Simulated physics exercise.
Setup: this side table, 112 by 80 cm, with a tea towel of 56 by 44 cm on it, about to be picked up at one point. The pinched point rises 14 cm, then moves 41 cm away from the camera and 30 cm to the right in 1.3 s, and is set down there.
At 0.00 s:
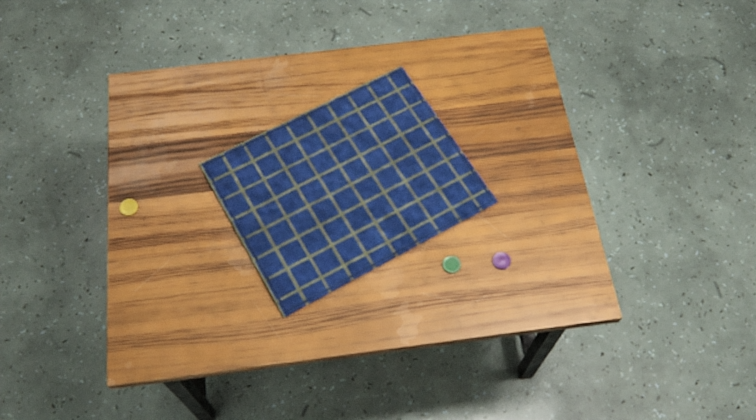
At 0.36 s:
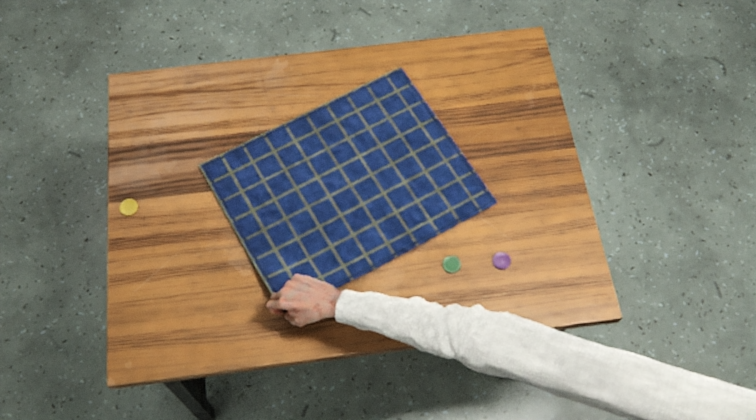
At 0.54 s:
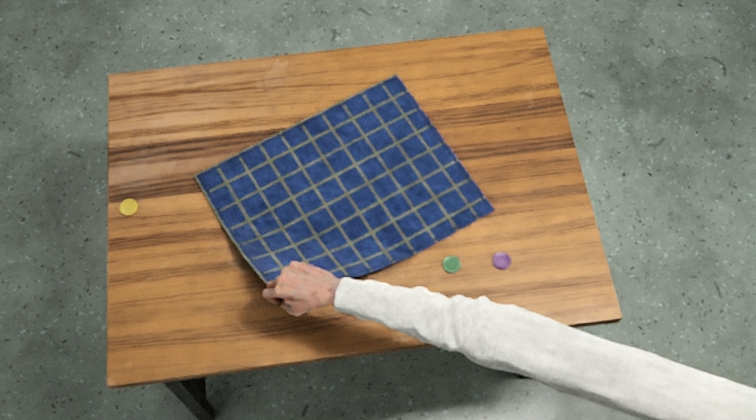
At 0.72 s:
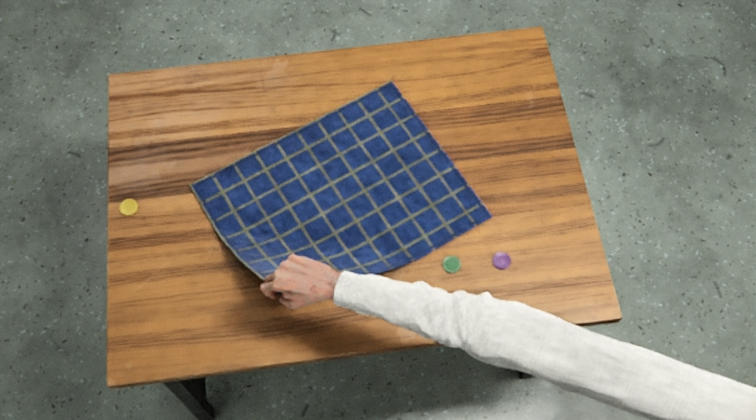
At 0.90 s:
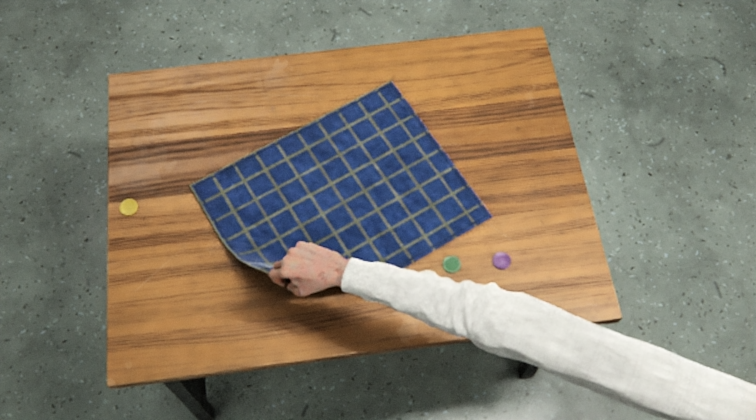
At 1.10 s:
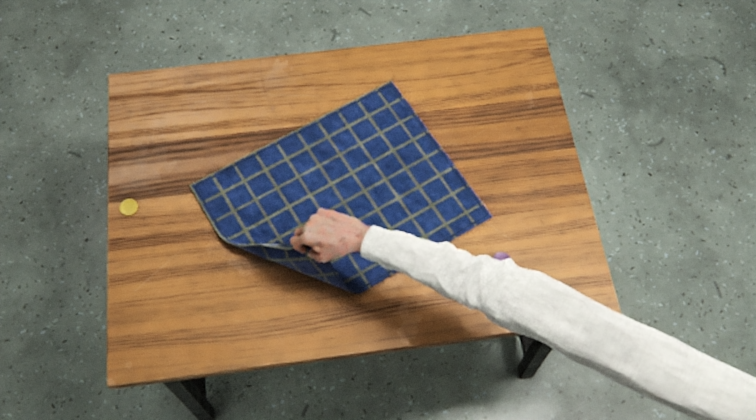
In the video, a hand reaches in from the right, pinches the near corner of a blue checked cloth on a wooden table, lifts it, shifting the cloth slightly, then draws the raised corner up and rightward over the cloth.
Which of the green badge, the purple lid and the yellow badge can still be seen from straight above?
In order: The green badge remains in the open; the purple lid remains in the open; the yellow badge still shows.
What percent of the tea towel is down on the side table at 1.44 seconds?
About 75 per cent of it.
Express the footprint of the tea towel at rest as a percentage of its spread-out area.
55 %.
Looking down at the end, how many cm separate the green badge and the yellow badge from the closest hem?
Around 5 centimetres for the first one and around 28 centimetres for the second.
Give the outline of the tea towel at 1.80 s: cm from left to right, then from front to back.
About 58 cm wide and 48 cm deep.
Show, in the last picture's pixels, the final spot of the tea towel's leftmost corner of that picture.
(241, 146).
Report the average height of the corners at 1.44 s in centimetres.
Roughly 4 centimetres.
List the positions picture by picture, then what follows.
In the first picture, green badge (452, 264); purple lid (502, 260); yellow badge (129, 207); tea towel corners (284, 318) (199, 164) (401, 67) (498, 202); highest point 0 cm, lowest 0 cm.
In the second picture, tea towel corners (199, 166) (401, 68); grip (282, 313); highest point 4 cm, lowest 0 cm.
In the third picture, tea towel corners (194, 176) (396, 75); grip (279, 302); highest point 11 cm, lowest 0 cm.
In the fourth picture, tea towel corners (190, 186) (391, 81); grip (277, 296); highest point 14 cm, lowest 0 cm.
In the fifth picture, tea towel corners (190, 186) (391, 82); grip (285, 283); highest point 14 cm, lowest 0 cm.
In the sixth picture, tea towel corners (190, 186) (391, 82) (492, 217); grip (306, 250); highest point 14 cm, lowest 0 cm.
At 1.4 s, 75 % of it is down, spanning 68 by 52 cm, above no small thing.
At 1.8 s, 60 % of it is down, spanning 59 by 47 cm, above no small thing.
At 2.2 s, 55 % of it is down, spanning 57 by 46 cm, above no small thing.
At 2.5 s, 60 % of it is down, spanning 57 by 46 cm, above no small thing.
At 3.5 s, 60 % of it is down, spanning 57 by 47 cm, above no small thing.
